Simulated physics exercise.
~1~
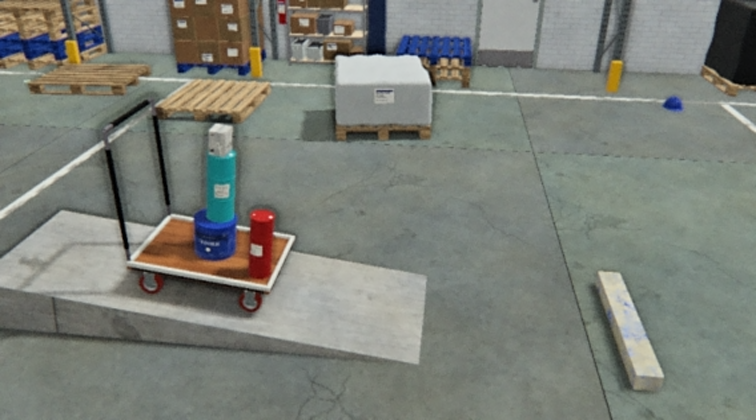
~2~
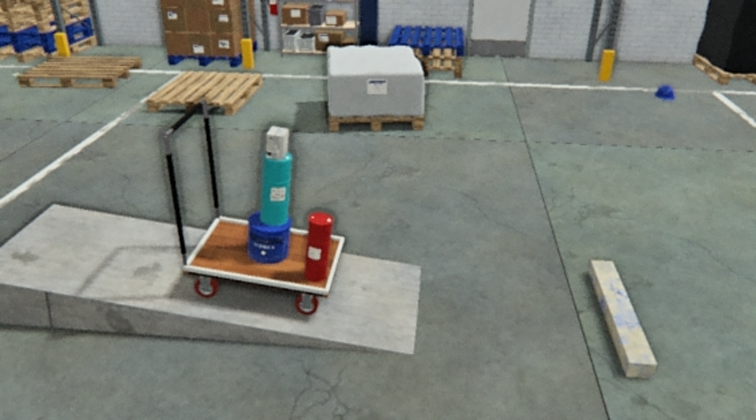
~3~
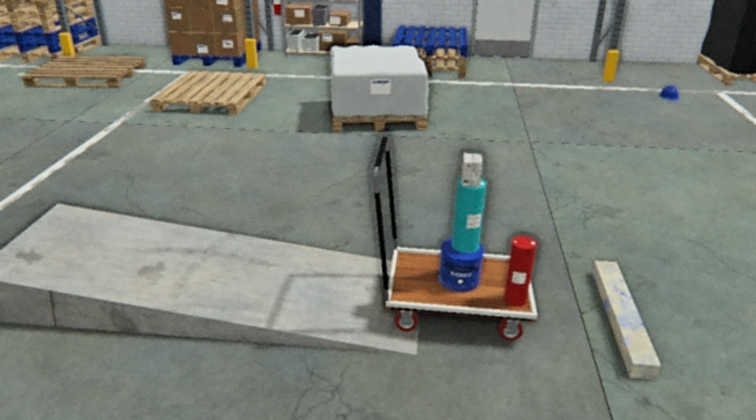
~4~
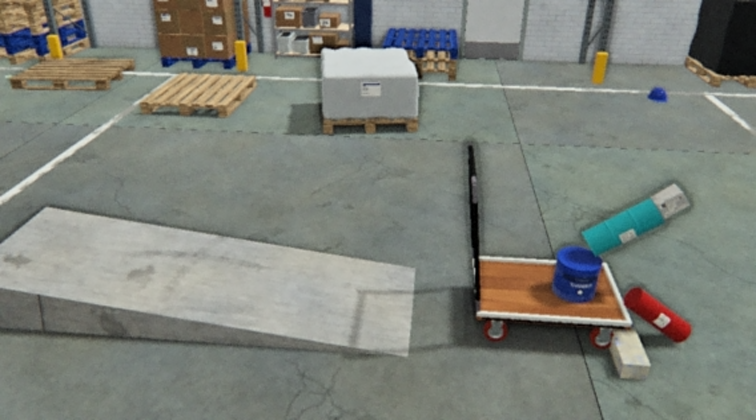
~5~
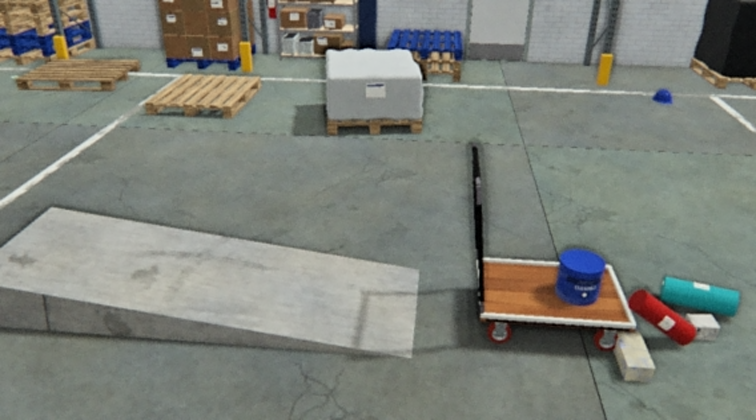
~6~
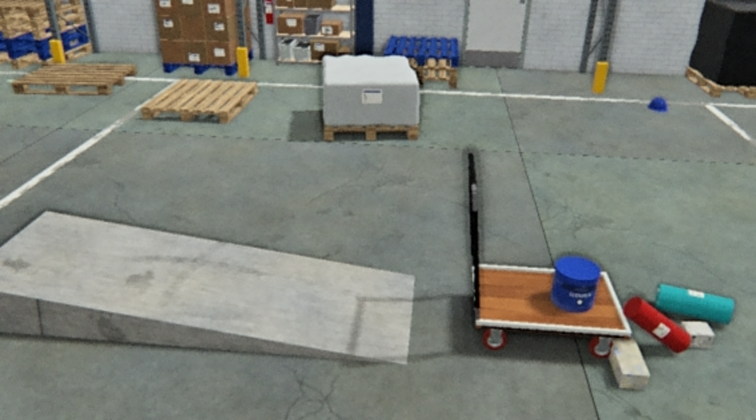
A loaded trolley rolled down a ramp to the right and stopped at a low kerb, throwing the red canister, the turquoise canister and the white parcel onto the floor beyond, while the blue pail stayed upright on the deck.
